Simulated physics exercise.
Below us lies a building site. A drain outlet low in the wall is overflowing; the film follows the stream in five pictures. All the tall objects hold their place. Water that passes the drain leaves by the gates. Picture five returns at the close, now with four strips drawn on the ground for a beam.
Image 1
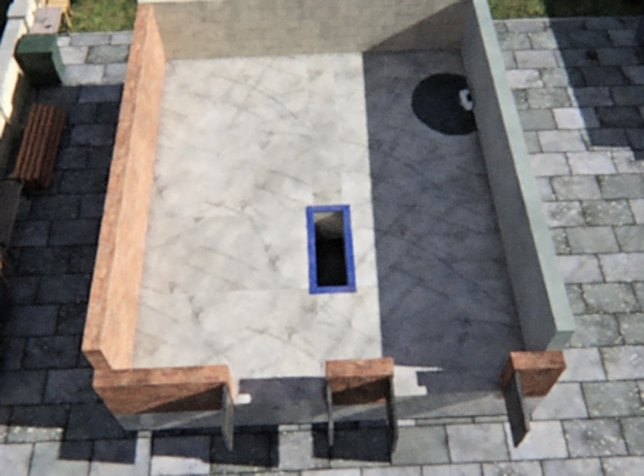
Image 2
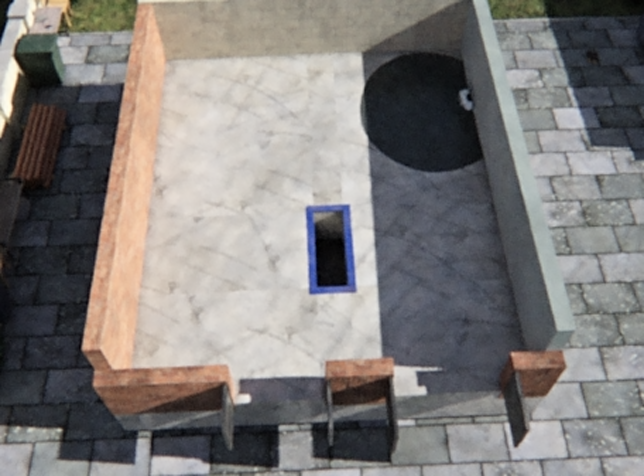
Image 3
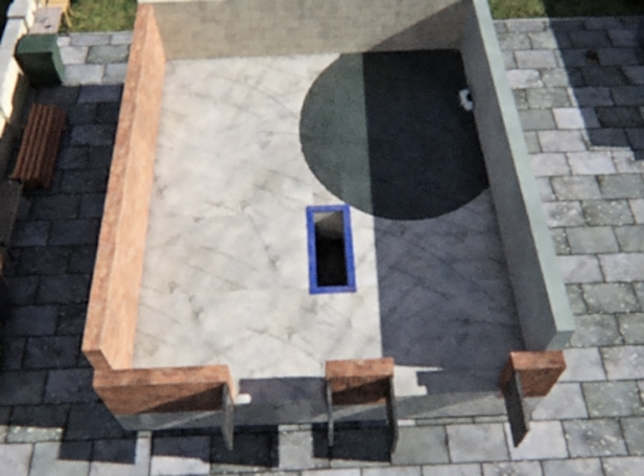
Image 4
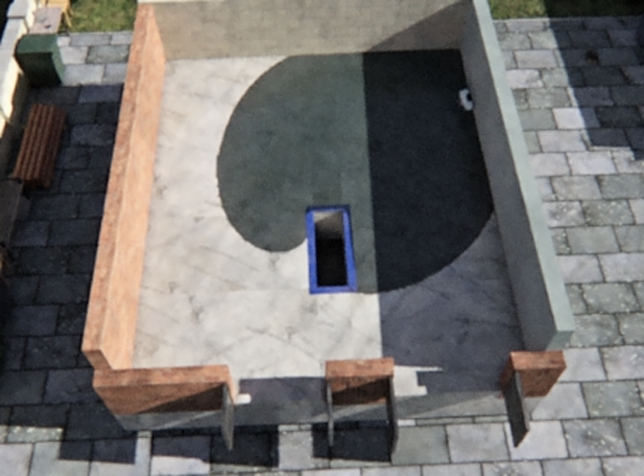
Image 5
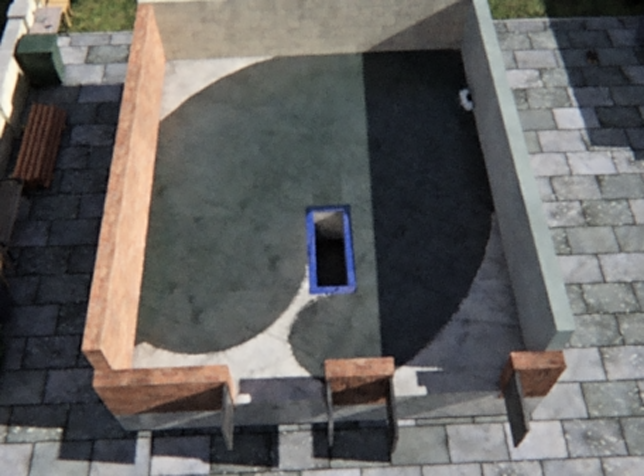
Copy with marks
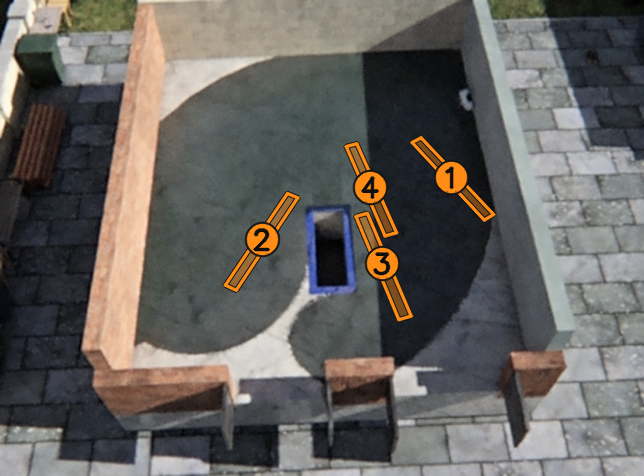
A walled paved yard sat in sunlight and shade as a dark wet patch spread from the upper right corner across the floor, reached the blue-edged pit, and crept around it toward the front.
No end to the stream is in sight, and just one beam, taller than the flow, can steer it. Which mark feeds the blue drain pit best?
2.
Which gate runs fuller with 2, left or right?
More leaves on the left.
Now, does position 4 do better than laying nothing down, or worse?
Worse.
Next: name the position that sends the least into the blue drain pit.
Position 4.
On the marked copy, 1 from (416, 140) to (488, 217); 2 from (230, 287) to (292, 195); 3 from (361, 214) to (405, 317); 4 from (351, 145) to (390, 234).
With 1, about 16 % of the stream goes into the blue drain pit, about 84 % out by the gates.
With 2, about 28 % of the stream goes into the blue drain pit, about 71 % out by the gates.
With 3, about 18 % of the stream goes into the blue drain pit, about 81 % out by the gates.
With 4, about 6 % of the stream goes into the blue drain pit, about 93 % out by the gates.
